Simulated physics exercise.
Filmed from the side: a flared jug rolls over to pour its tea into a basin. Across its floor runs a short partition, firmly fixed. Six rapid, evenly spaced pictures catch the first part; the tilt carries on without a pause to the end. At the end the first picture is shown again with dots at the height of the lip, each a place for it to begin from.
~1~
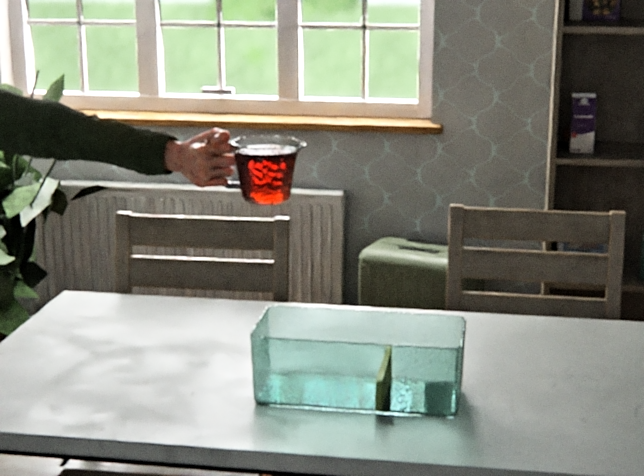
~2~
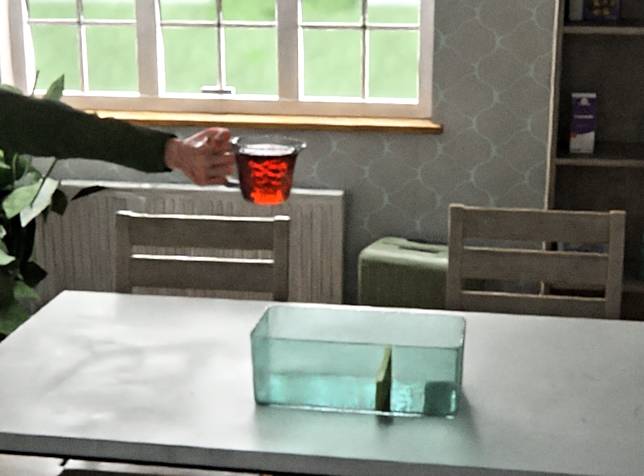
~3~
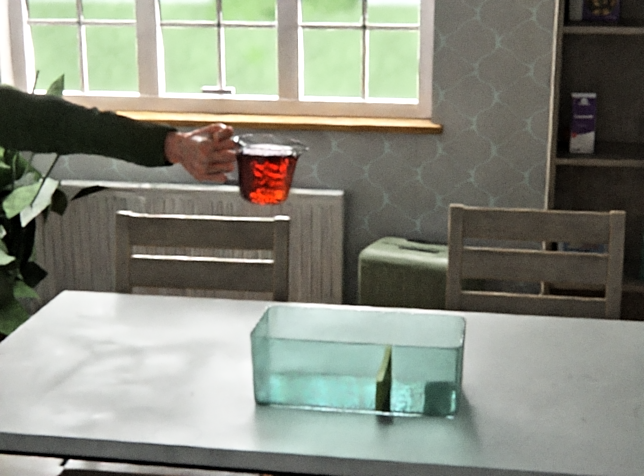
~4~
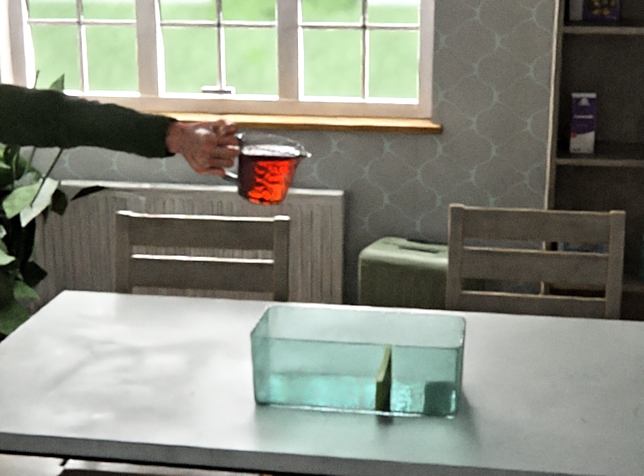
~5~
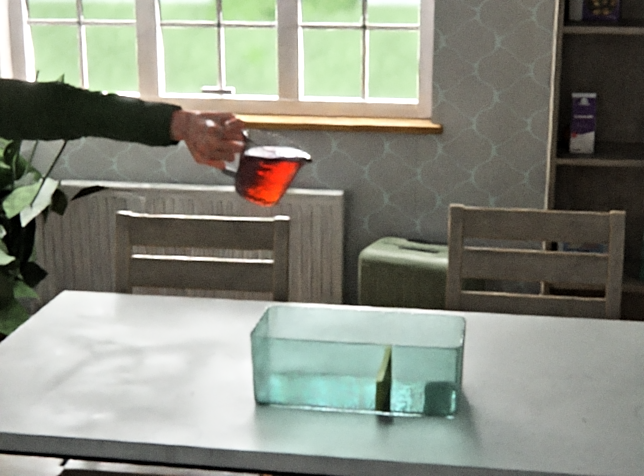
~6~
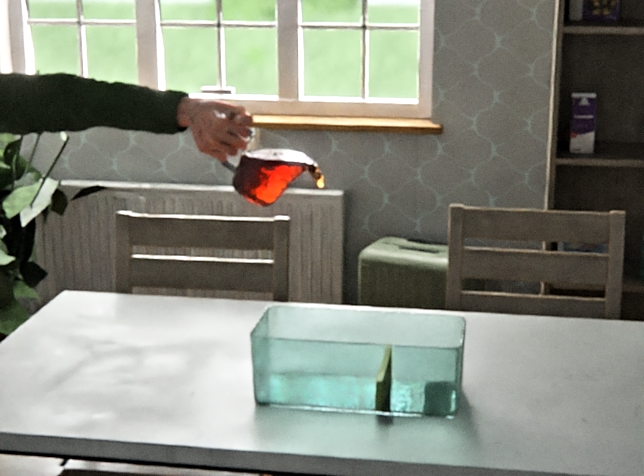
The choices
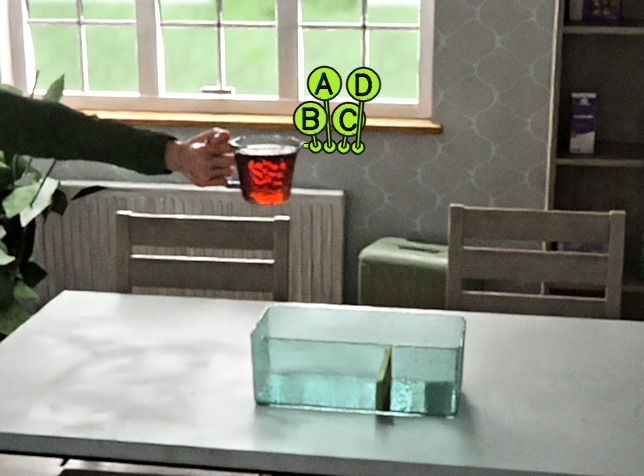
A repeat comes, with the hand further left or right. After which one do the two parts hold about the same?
A works best here.
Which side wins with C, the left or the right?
The right side.
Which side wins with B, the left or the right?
More ends on the left.
On the marked copy, A at (329, 146); B at (315, 146); C at (343, 146); D at (357, 147).
With A, about 47 % ends left of the wall and 50 % right of it; 3 % is lost outside.
With B, about 86 % ends left of the wall and 9 % right of it; 6 % is lost outside.
With C, about 19 % ends left of the wall and 78 % right of it; 3 % is lost outside.
With D, about 7 % ends left of the wall and 91 % right of it; 3 % is lost outside.
